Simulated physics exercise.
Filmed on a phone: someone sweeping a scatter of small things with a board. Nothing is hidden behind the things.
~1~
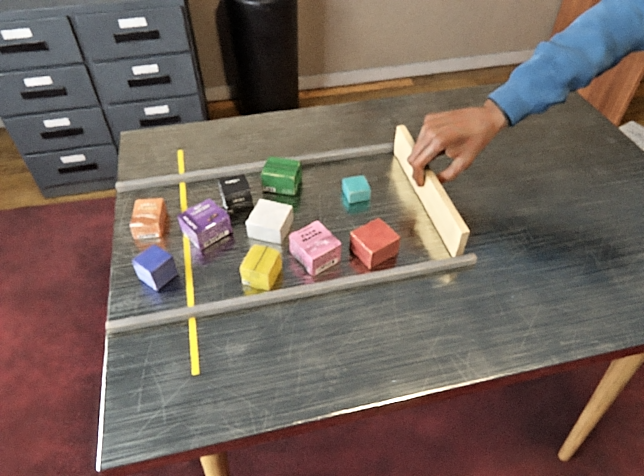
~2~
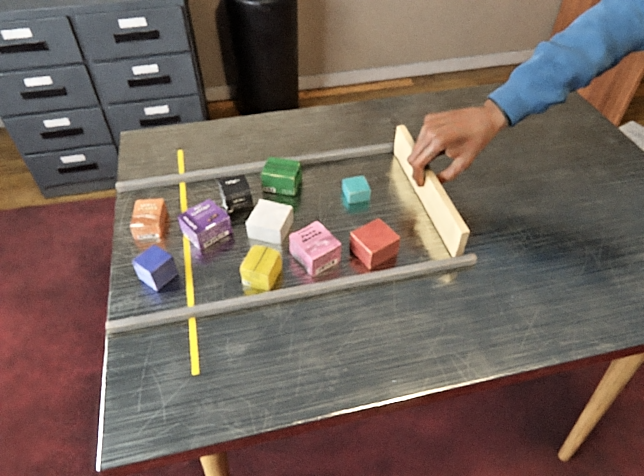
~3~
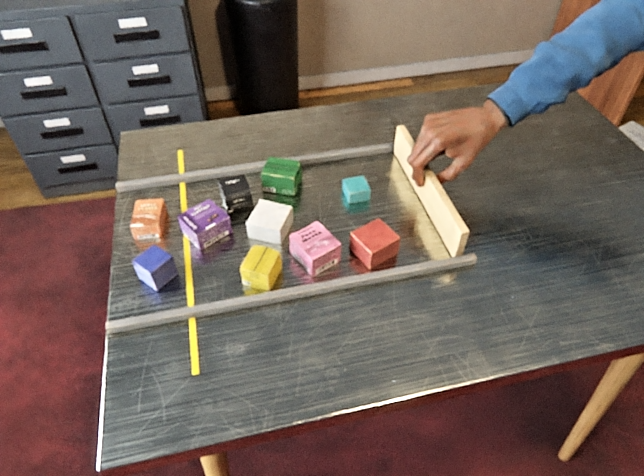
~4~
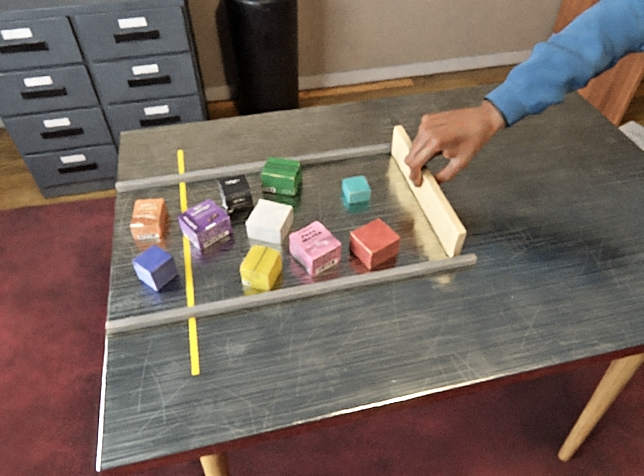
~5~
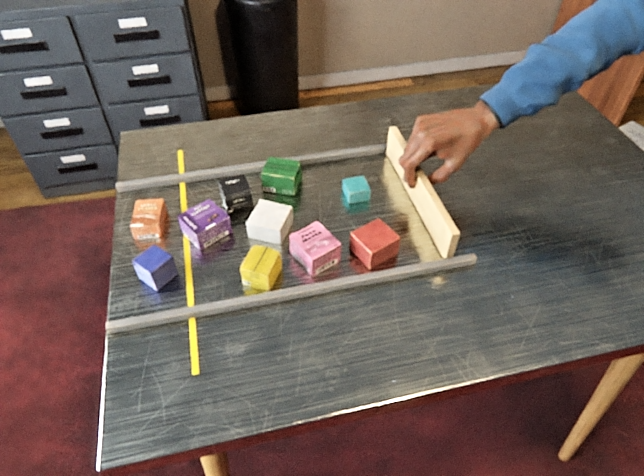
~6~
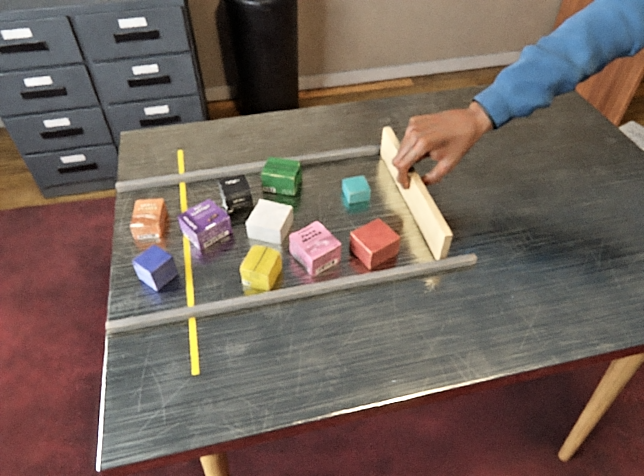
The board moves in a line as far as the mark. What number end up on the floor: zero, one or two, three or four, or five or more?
In the end the number that fall off is three or four.
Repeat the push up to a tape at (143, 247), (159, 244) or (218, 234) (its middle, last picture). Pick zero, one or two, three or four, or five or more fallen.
Taking them in turn, five or more; 5 or more; none at all.
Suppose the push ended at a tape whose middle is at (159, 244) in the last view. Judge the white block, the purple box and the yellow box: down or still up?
The white block does not fall, the purple box goes over, the yellow box is lost.
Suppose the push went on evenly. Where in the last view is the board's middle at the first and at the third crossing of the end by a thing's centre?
About (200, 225), then (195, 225).
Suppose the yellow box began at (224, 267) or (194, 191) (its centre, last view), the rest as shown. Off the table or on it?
Place by place, it comes down; is kept.
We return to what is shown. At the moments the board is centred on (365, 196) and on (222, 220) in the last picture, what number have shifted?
The counts are 2 and 10.
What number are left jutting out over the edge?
That would be 1.
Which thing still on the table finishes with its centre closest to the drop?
That is the purple box.
Early on, none off yet; orange box at rest near (149, 218); blue block at rest near (156, 267); purple box at rest near (205, 224).
Finally, the number that fall off is three or four; lost, yellow box, blue block and orange box.
